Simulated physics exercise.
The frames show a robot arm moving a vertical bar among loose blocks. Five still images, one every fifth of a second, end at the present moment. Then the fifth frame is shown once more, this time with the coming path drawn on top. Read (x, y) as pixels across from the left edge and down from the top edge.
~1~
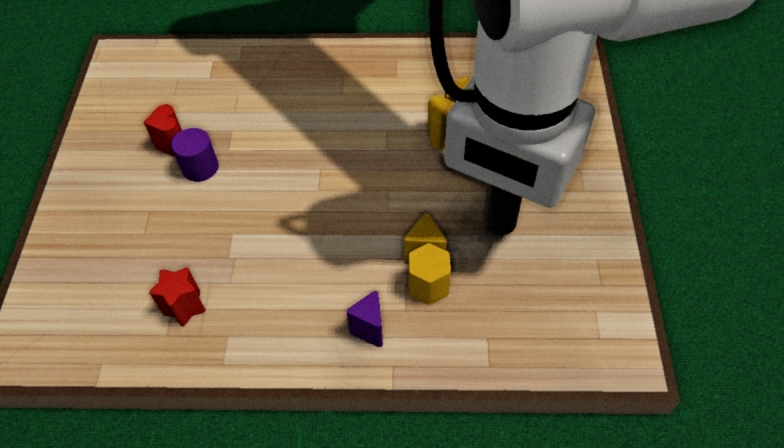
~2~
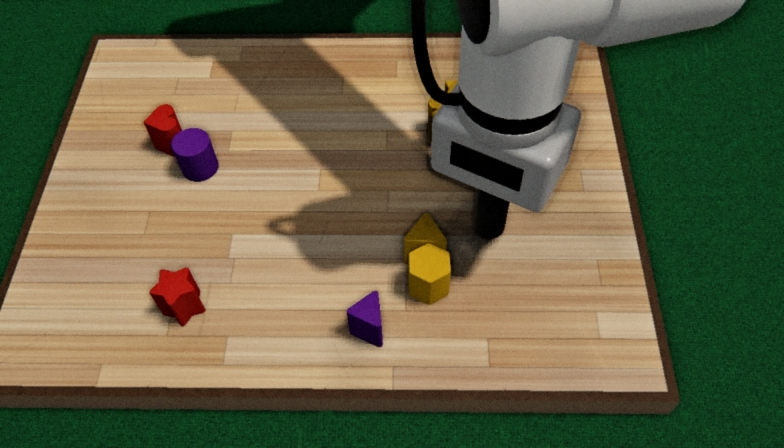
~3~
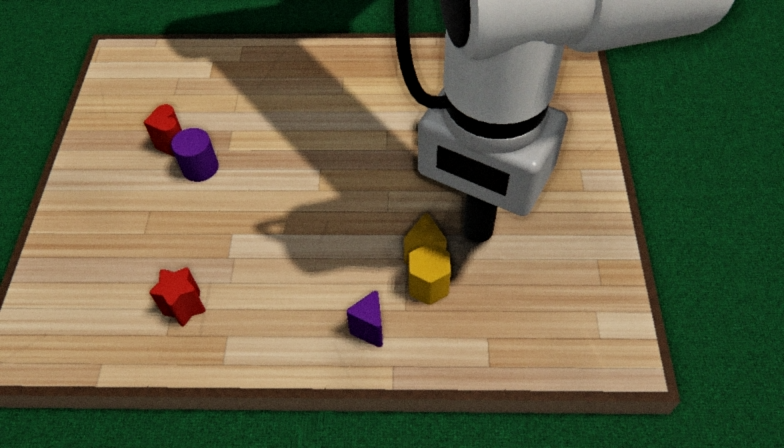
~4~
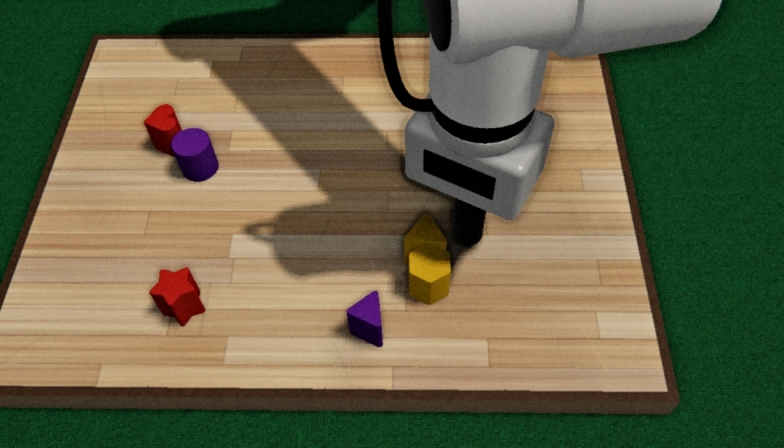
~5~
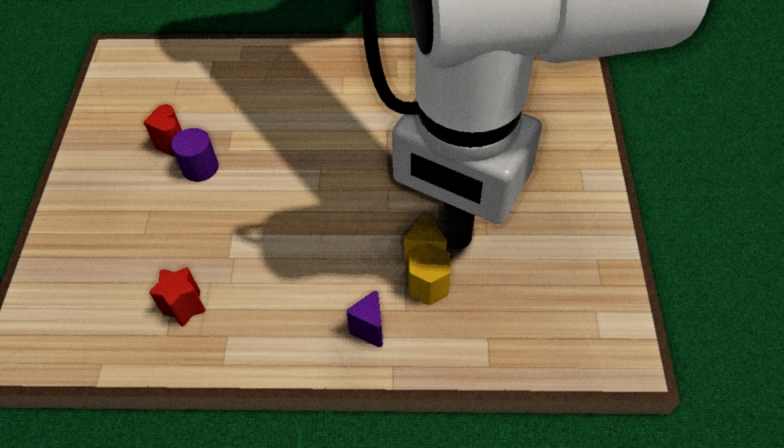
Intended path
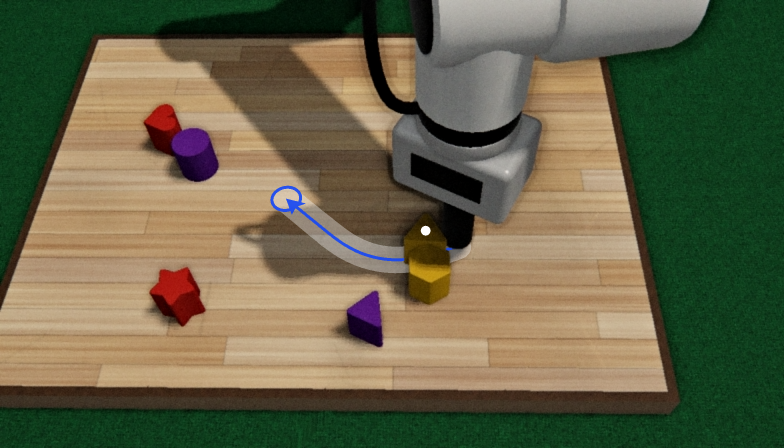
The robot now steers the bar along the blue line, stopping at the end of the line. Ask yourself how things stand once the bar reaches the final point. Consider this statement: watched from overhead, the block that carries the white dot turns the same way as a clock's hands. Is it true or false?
False
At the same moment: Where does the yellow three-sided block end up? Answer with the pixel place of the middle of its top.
It will likely be found at (347, 252).
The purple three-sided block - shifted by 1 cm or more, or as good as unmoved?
Put simply, it stays right there.
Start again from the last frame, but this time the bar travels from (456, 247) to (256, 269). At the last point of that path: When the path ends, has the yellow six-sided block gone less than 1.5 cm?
I believe so.
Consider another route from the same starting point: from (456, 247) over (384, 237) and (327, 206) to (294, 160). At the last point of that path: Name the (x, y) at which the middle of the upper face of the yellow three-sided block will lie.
When the path ends, it will be at (381, 238).
The drawn path runs from (456, 247) over (390, 260) and (331, 235) to (286, 199); the dot is on the yellow three-sided block.
What follows on the original path. One third of the way, bar at (388, 250); yellow three-sided block at (362, 250), turned 15° anticlockwise; yellow six-sided block at (421, 268), turned 35° anticlockwise.
Two thirds of the way, bar at (328, 225); yellow three-sided block at (347, 252), turned 35° anticlockwise; yellow six-sided block at (421, 268), turned 35° anticlockwise.
At the end, bar at (284, 189); purple three-sided block not moved; yellow three-sided block at (347, 252), turned 35° anticlockwise; yellow six-sided block at (421, 268), turned 35° anticlockwise.
